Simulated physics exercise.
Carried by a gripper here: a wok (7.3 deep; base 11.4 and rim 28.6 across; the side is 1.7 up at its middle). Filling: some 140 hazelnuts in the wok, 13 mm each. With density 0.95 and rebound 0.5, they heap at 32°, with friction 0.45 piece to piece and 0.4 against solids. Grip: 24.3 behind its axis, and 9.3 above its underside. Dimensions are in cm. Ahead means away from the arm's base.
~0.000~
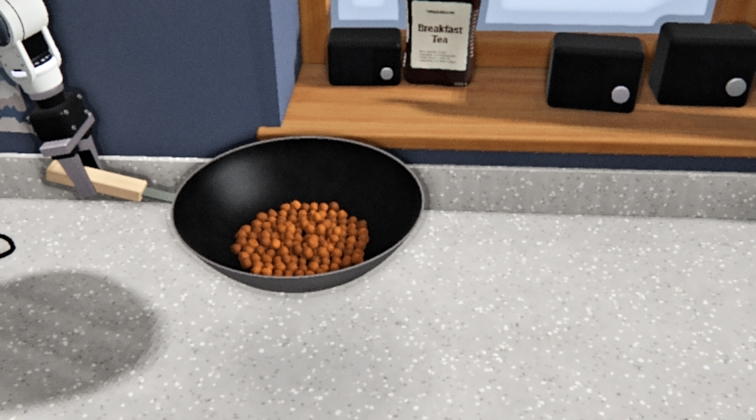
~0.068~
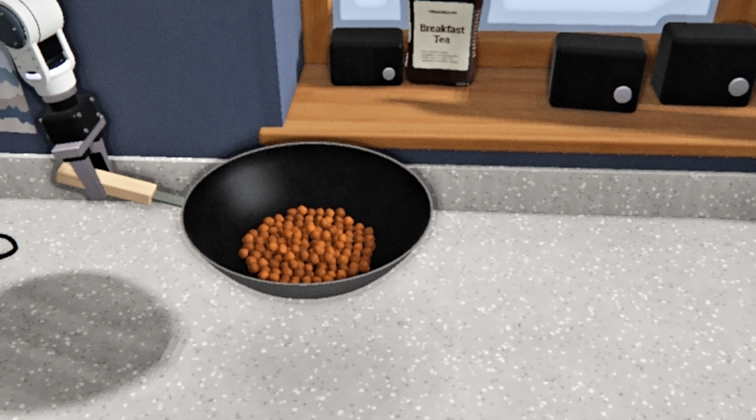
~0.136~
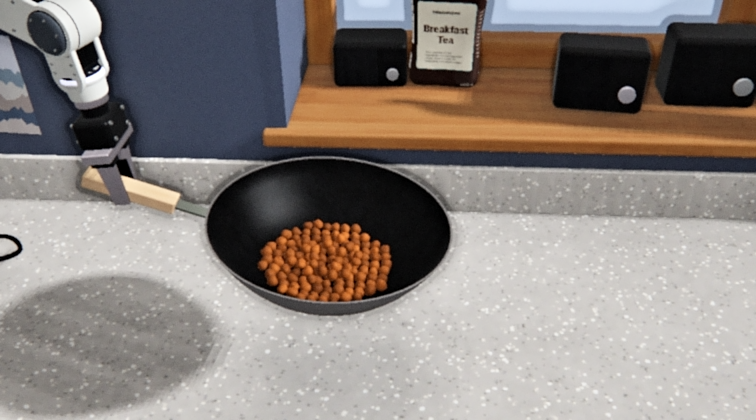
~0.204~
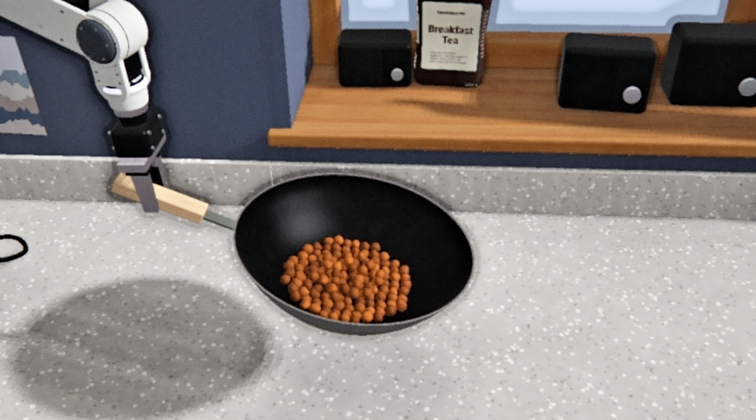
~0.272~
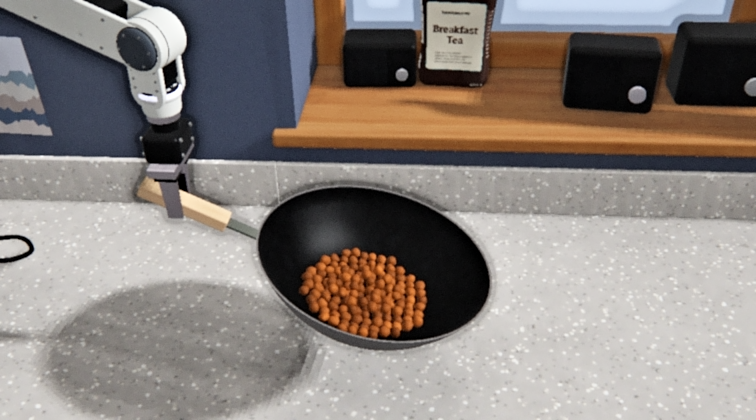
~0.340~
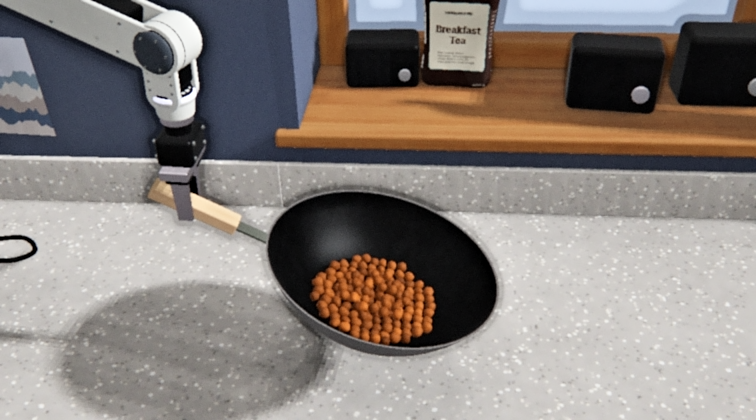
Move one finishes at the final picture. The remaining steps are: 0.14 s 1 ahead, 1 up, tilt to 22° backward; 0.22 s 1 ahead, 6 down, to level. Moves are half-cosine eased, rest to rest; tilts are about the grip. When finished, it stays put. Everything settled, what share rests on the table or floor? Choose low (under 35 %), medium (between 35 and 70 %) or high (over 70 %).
High.
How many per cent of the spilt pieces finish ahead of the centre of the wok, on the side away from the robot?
Spill share: Approx. 100 %.
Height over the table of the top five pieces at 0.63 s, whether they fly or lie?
Roughly 54 cm.
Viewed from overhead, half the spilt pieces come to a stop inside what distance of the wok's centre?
32 cm.
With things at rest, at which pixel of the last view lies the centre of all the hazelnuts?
Roughly at pixel (628, 378).
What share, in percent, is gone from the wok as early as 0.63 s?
By my estimate, around 100 percent.
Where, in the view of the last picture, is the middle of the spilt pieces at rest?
Approximately at (650, 381).
After 0.48 s, tilted 22° backward, highest piece 38 above the table; 140 in the wok.
After 0.63 s, tilted 5° backward, highest piece 55 above the table; 2 in the wok, 138 in flight or on a rim.
After 0.90 s, level, highest piece 30 above the table; 57 on the table or floor, 18 in the wok, 65 in flight or on a rim.
After 1.95 s, level, highest piece 14 above the table; 122 on the table or floor, 18 in the wok.
At rest, 122 on the table or floor, 18 in the wok. That is 87 % on the table or floor.
